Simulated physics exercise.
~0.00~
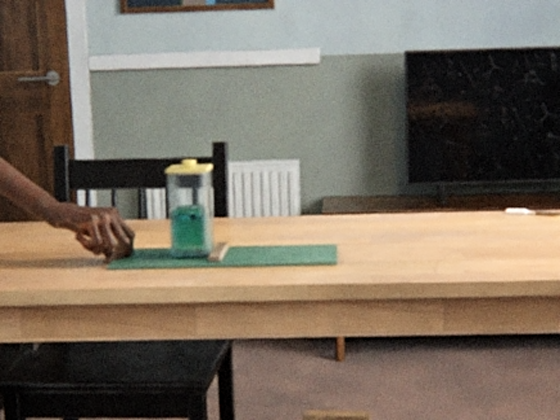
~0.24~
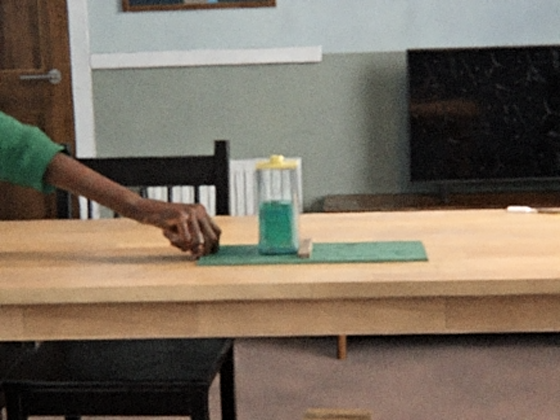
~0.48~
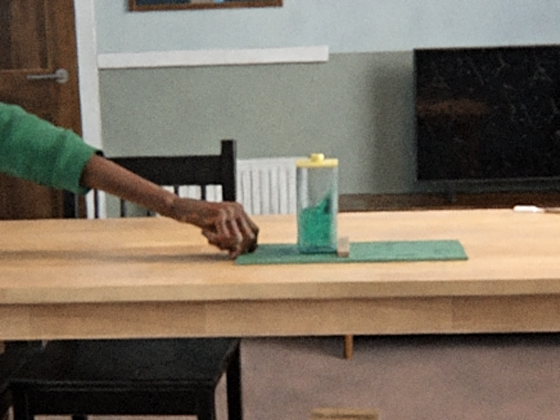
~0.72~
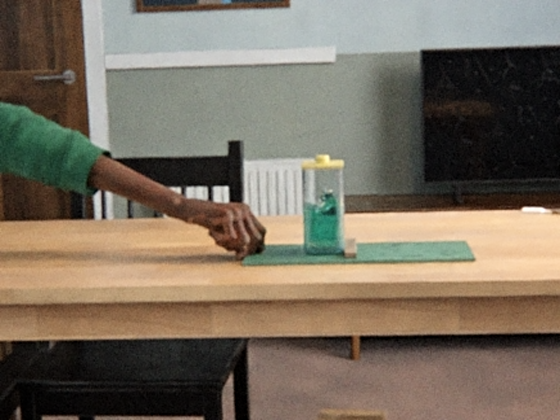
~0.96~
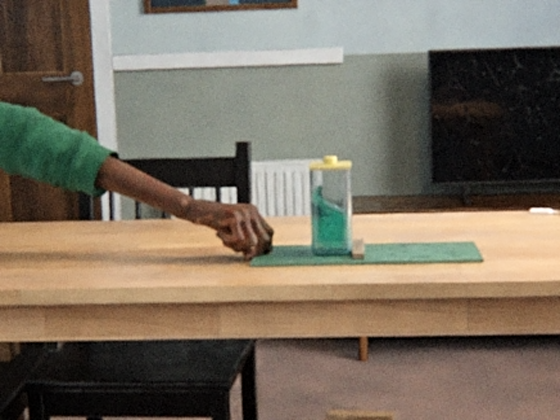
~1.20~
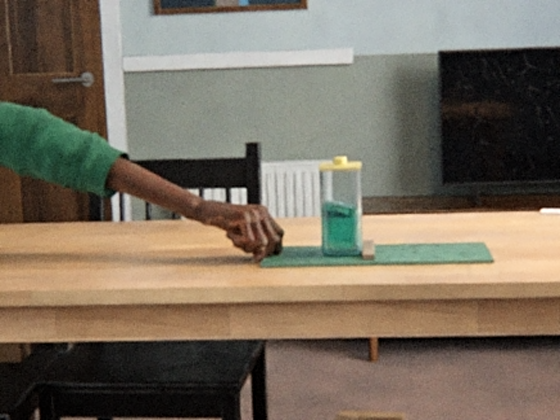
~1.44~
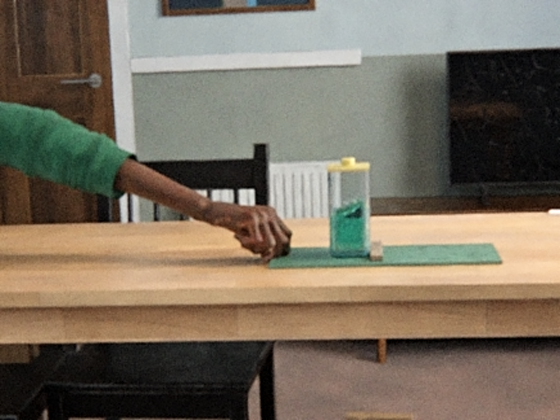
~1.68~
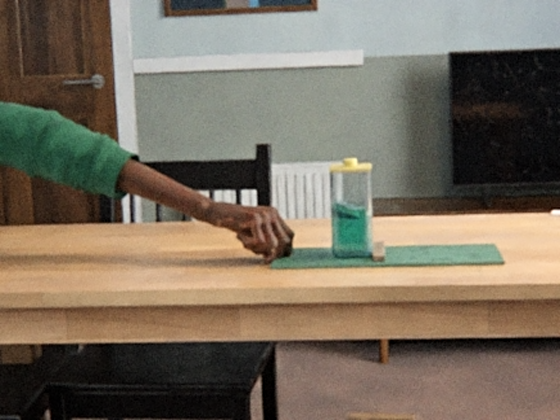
A hand slides a green board rightward, then stops, and the bottle on it stays upright.
